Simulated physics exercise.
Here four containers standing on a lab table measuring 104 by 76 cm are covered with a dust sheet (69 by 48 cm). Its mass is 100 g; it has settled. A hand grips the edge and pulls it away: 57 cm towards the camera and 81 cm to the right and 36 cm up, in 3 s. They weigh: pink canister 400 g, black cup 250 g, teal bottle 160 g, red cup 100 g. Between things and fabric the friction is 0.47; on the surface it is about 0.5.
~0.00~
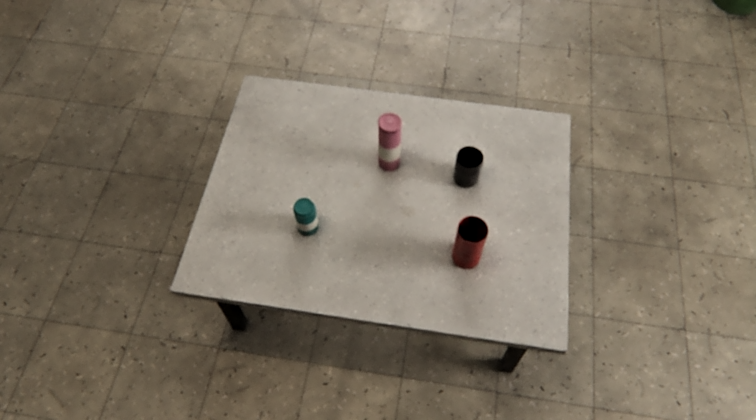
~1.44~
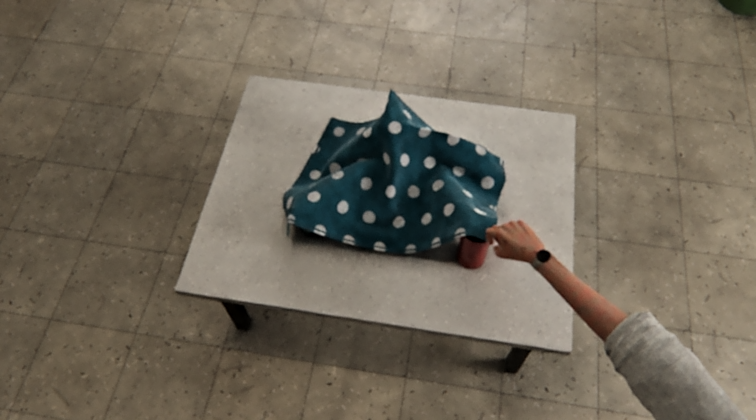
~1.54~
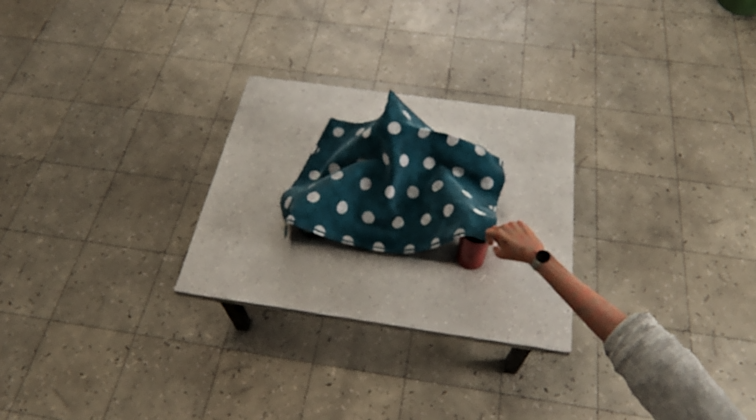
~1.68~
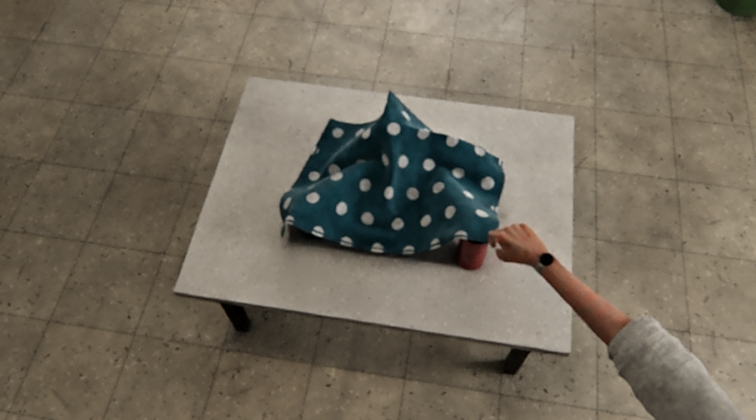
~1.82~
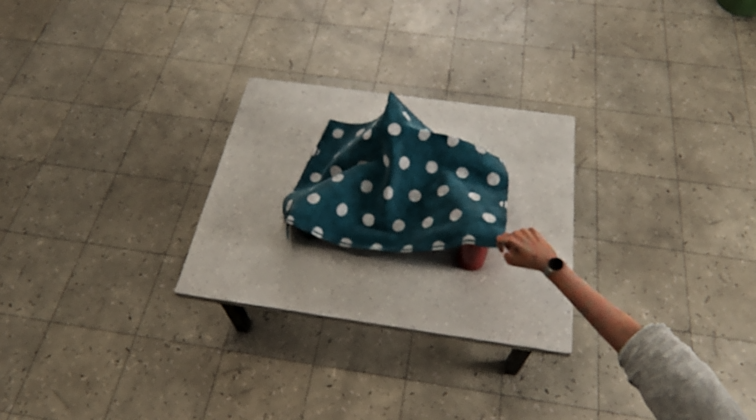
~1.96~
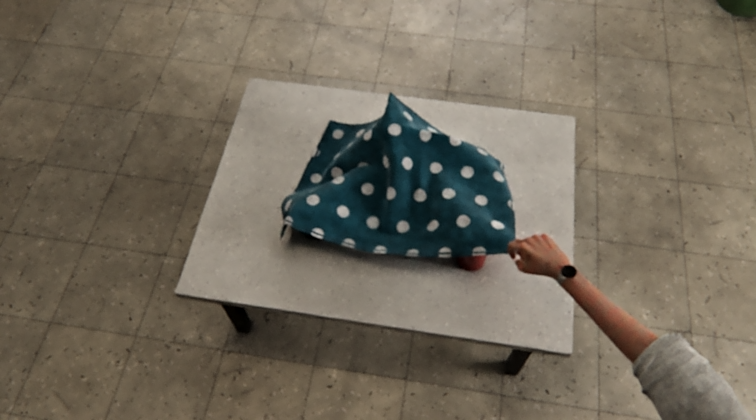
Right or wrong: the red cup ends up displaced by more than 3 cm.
Right.
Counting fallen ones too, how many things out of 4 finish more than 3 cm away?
1.
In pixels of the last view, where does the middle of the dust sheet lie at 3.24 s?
(566, 336) or thereabouts.
At 2.6 s, middle of the dust sheet at (454, 239); nothing else has moved.
At 3.2 s, middle of the dust sheet at (566, 336); red cup on its side, 16 cm off its start.
At 3.9 s, middle of the dust sheet at a place out of view; red cup over the edge.
At 4.5 s, middle of the dust sheet at a place out of view; red cup over the edge.
At 5.3 s, middle of the dust sheet at a place out of view; red cup over the edge.
